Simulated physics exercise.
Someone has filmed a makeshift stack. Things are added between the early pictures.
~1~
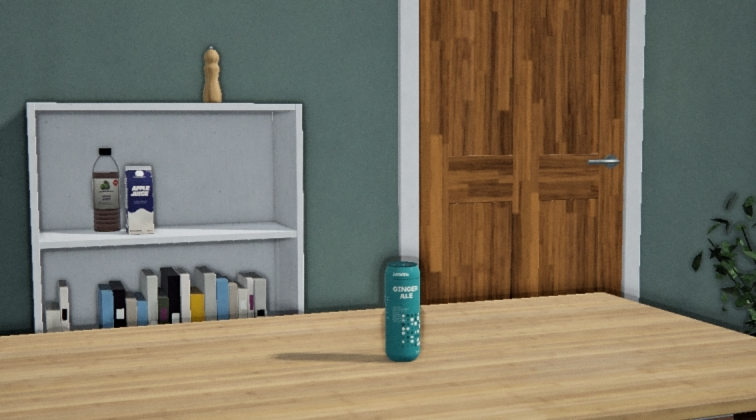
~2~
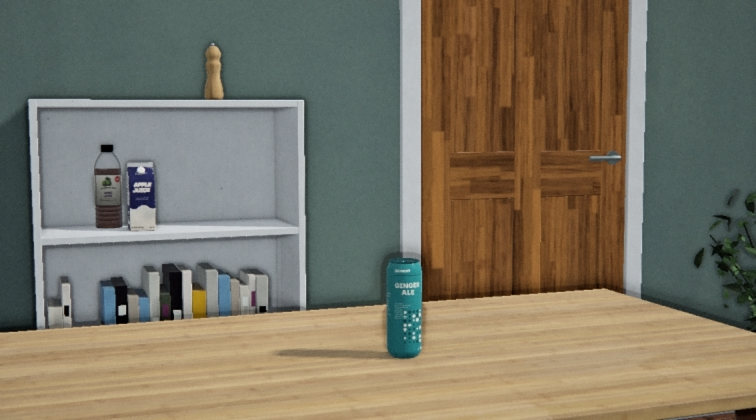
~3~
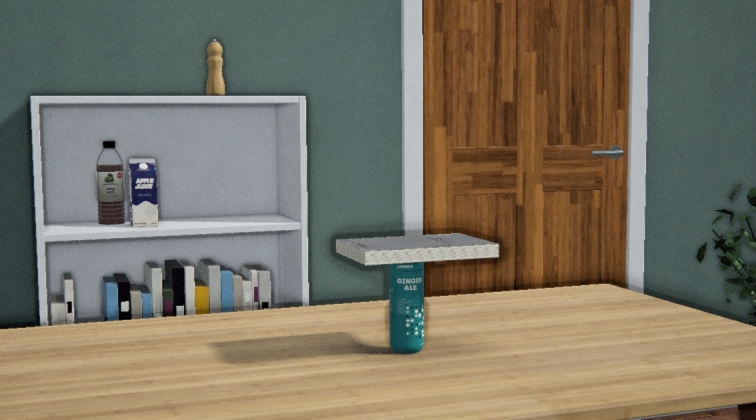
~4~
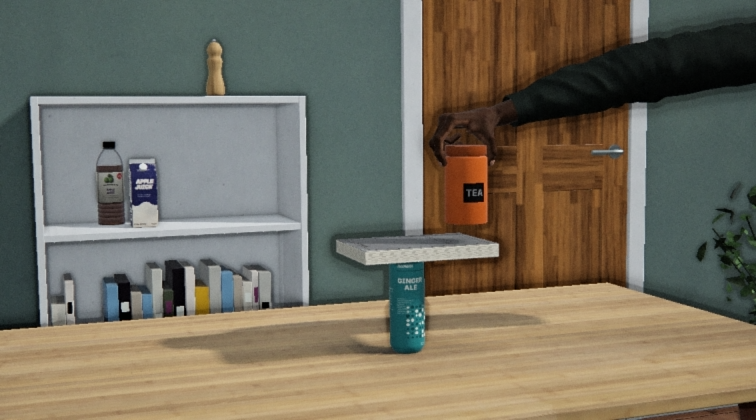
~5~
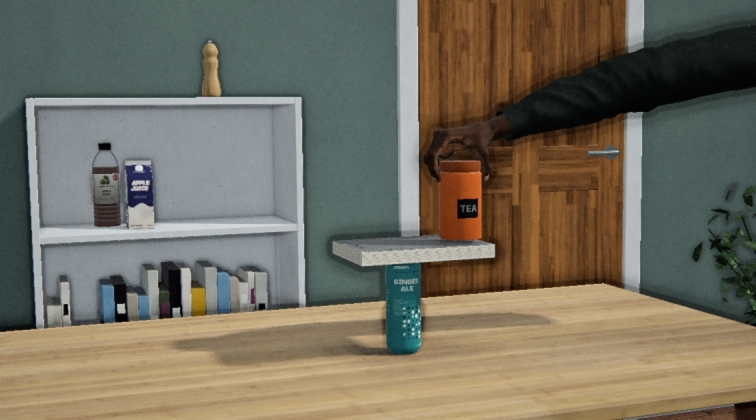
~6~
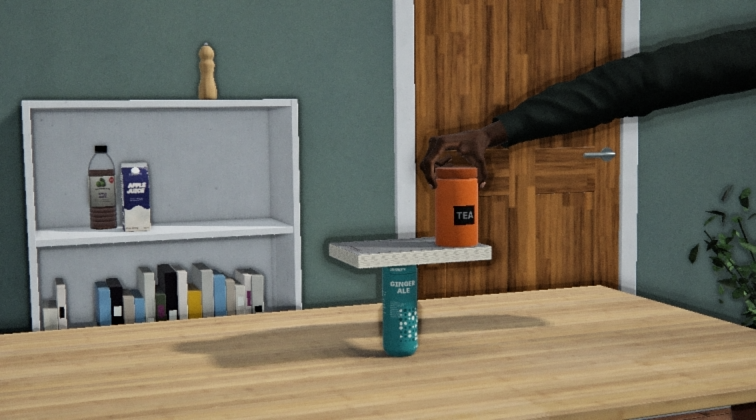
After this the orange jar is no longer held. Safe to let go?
It loses its balance.
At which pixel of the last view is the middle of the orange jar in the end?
Around (515, 334).
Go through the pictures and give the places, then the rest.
The last thing is not in view yet; turquoise can (403, 312), in the first frame.
The last thing is not in view yet; turquoise can (404, 308), in the second frame.
The last thing is not in view yet; turquoise can (407, 303), in the third frame.
Still above its spot; orange jar (466, 184); turquoise can (407, 303), in the fourth frame.
Still above its spot; orange jar (460, 199); turquoise can (403, 304), in the fifth frame.
Set down, still held; orange jar (456, 207); turquoise can (400, 306), in the sixth frame.
Then, 0.30 s on from there, orange jar now fallen; grey book turned 54° from how it was put.
Then, 0.40 s on from there, grey book now fallen.
Then, 0.50 s on from there, things are still on the move.
Then, 0.70 s on from there, as before.
In the end, fallen, orange jar and grey book; turquoise can unmoved. At the end, from the last picture's camera, orange jar near (515, 334). The stack comes apart.
